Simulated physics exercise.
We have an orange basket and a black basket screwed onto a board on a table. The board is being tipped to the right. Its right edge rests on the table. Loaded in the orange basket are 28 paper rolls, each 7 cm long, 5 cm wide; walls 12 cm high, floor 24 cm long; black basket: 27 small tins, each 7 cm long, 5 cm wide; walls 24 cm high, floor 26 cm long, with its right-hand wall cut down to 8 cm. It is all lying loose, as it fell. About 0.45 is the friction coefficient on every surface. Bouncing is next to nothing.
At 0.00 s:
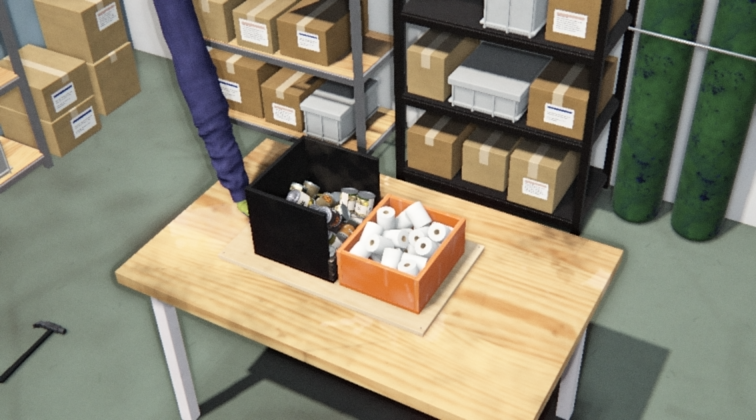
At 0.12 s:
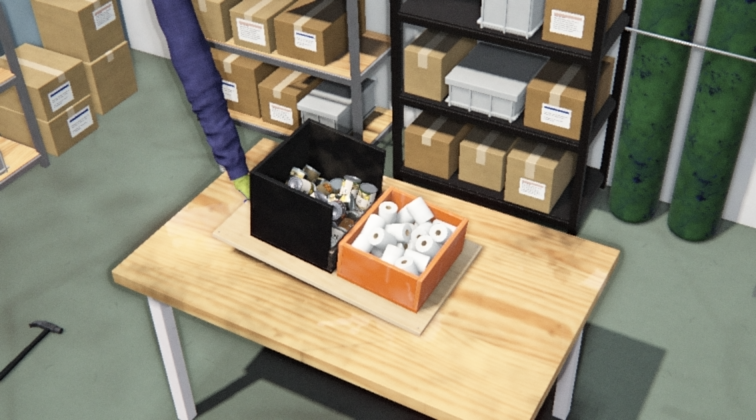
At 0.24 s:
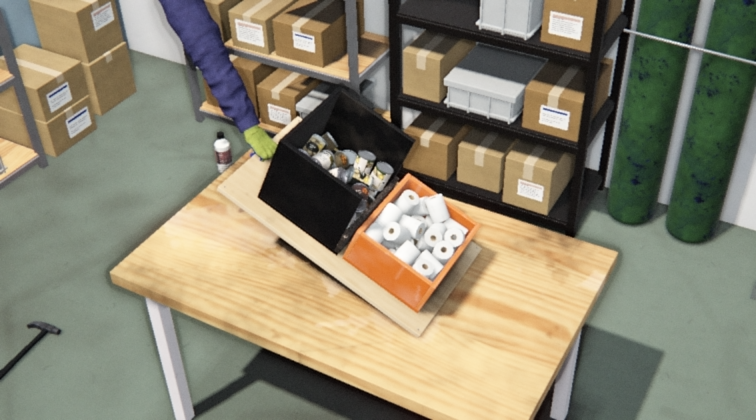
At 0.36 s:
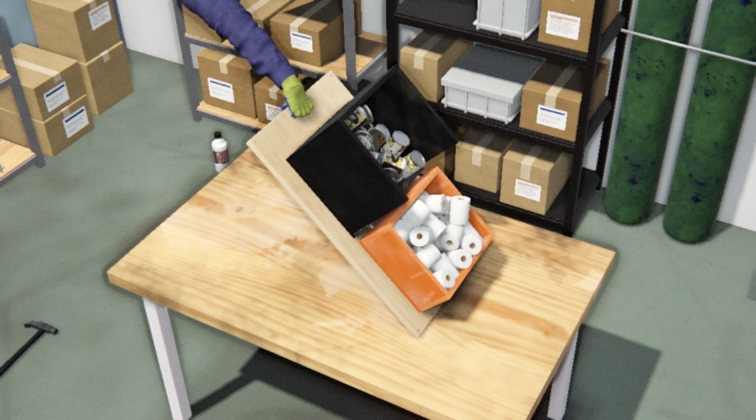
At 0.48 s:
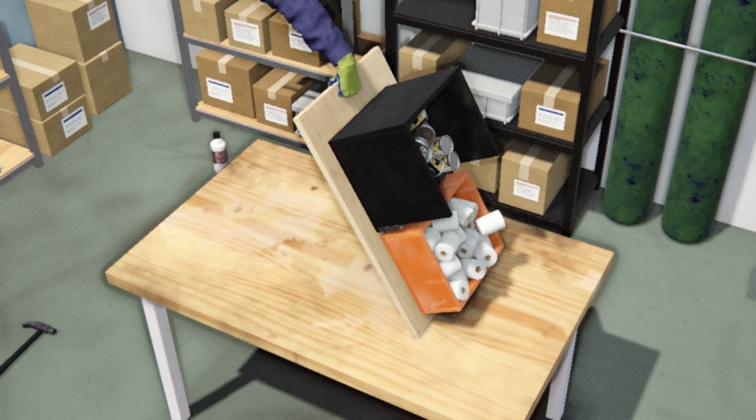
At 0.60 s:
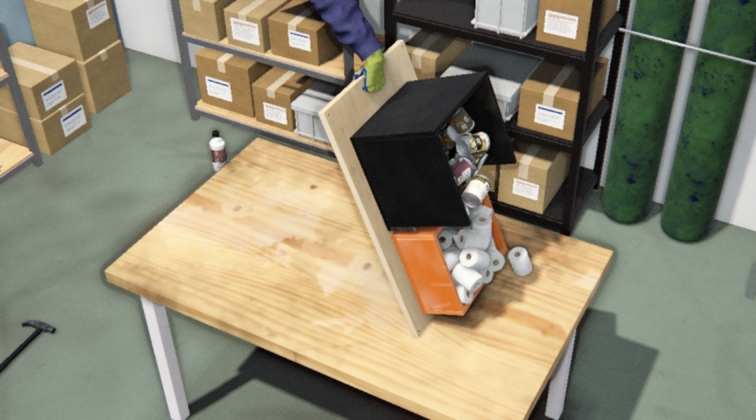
Gloved hand tilting a board steeply to the right on a table, black and orange baskets attached, paper rolls starting tumbling out.
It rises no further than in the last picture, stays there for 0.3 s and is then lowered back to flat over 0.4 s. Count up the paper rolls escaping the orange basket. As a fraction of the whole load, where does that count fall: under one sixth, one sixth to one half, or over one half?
It falls between one sixth and one half of the load.
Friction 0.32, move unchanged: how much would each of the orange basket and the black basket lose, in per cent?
In that case the orange basket sheds 50 per cent, while the black basket sheds 80 per cent.
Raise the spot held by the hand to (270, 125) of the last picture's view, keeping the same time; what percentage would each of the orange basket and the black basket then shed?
Orange basket 10%, black basket 0%.
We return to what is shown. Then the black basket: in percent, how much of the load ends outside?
For the black basket, roughly 70 percent.
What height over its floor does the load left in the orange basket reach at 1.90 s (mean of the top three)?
Height: Roughly 14 cm.
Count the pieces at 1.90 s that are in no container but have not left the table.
Near 12, give or take.
After 0.81 s, tilt 68°; the orange basket is down by 5 of 28 and the black basket is down by 12 of 27.
After 1.07 s, tilt 42°; the orange basket is down by 7 of 28 and the black basket is down by 17 of 27.
After 1.43 s, tilt 0°; the orange basket is down by 9 of 28 and the black basket is down by 18 of 27.
When it is over (at 1.90 s), the orange basket is down by 9 of 28 and the black basket is down by 18 of 27. Asked share, 9 of 28, 32 per cent.
